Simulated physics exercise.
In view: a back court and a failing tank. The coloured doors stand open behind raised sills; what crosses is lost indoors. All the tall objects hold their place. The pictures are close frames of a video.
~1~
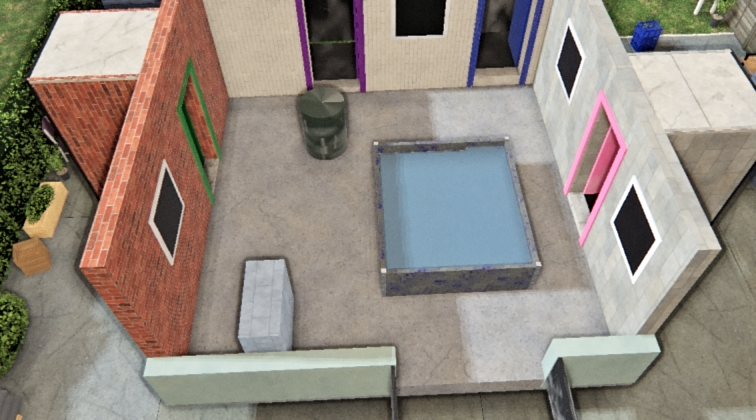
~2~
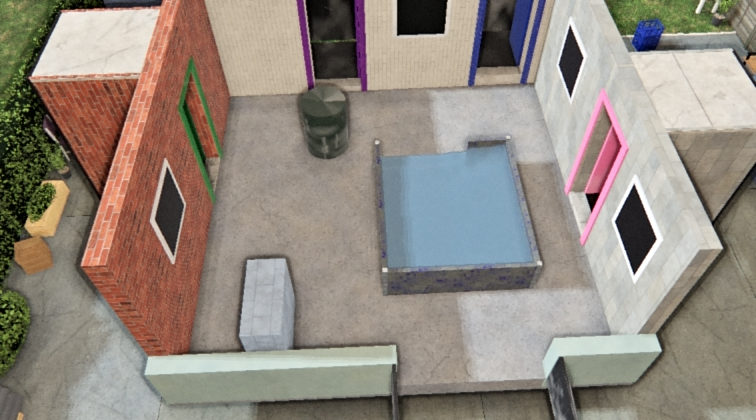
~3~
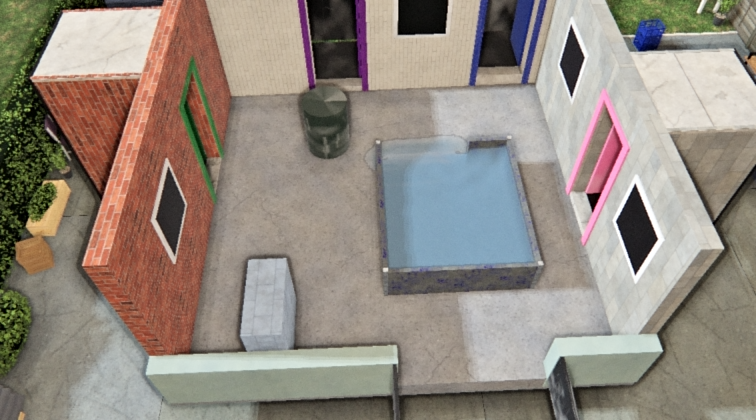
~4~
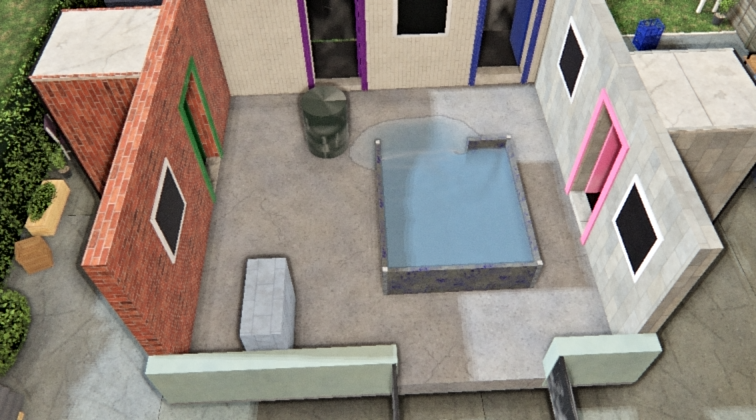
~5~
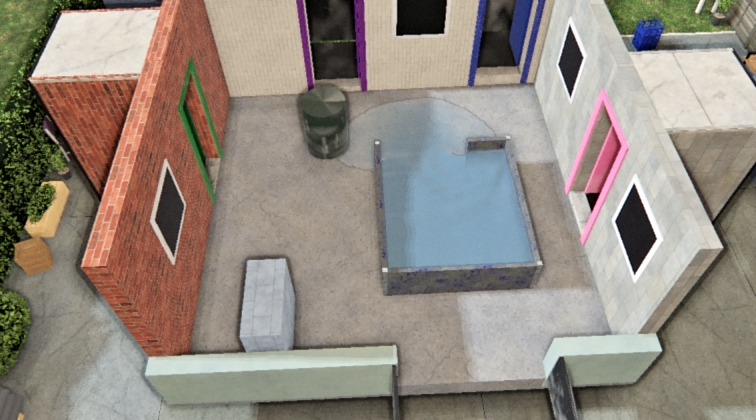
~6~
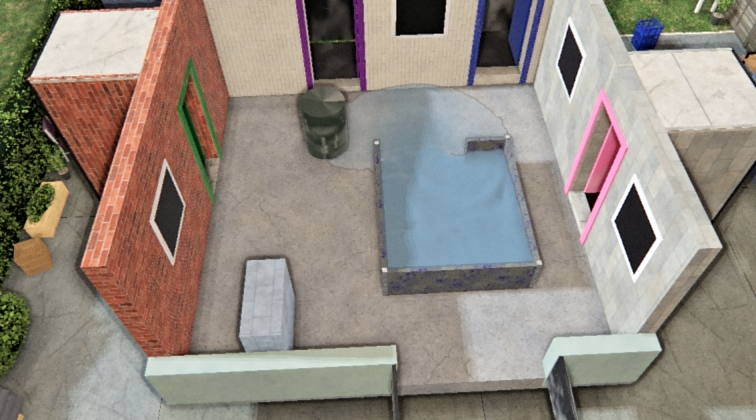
Water pours from a gap in the tank's far side and spreads across the courtyard floor.
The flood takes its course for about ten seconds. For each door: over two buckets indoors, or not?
One by one: The green door floods; the pink door holds within the limit; the purple door floods; the blue door holds within the limit.
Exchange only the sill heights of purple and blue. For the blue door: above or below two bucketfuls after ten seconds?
One by one: The blue door passes that mark.
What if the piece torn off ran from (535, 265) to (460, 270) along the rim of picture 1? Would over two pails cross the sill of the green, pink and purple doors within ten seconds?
Then: The green one takes less, the pink one is under, the purple one keeps below it.
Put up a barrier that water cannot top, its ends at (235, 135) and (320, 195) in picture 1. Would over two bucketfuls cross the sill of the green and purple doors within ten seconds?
My reading: The green door holds, the purple door takes more.
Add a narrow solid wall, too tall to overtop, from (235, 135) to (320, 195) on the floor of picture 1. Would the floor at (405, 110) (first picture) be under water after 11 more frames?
Answer: Under water.
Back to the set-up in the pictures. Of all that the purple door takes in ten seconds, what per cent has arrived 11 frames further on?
Near 30 in a hundred.
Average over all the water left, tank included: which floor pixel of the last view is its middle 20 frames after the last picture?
Close to (409, 164).
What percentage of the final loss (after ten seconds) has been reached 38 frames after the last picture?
Roughly 55 per cent.
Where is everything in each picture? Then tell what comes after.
The first frame shows the water tank at (450, 203) is whole and still.
In the second frame, water pours out on the water tank's far side and has run to a hidden place.
In the third frame, the front is at (375, 150), out from the gap on the water tank's far side.
In the fourth frame, the front is at (440, 118), out from the gap on the water tank's far side.
In the fifth frame, the front is at (437, 101), out from the gap on the water tank's far side.
In the sixth frame, the front is at (373, 92), out from the gap on the water tank's far side.
A moment on, water covers 20 % of the floor; the green door not reached, the pink door not reached, the purple door under two buckets in, the blue door wet at the sill, nothing in.
Next, water covers 30 % of the floor; the green door not reached, the pink door not reached, the purple door over two buckets in, the blue door wet at the sill, nothing in.
Then, water covers 50 % of the floor; the green door wet at the sill, nothing in, the pink door wet at the sill, nothing in, the purple door far over two buckets in, the blue door wet at the sill, nothing in.
Later, water covers 90 % of the floor; the green door over two buckets in, the pink door wet at the sill, nothing in, the purple door far over two buckets in, the blue door under two buckets in.
In the end, water covers 95 % of the floor; the green door over two buckets in, the pink door wet at the sill, nothing in, the purple door far over two buckets in, the blue door under two buckets in.
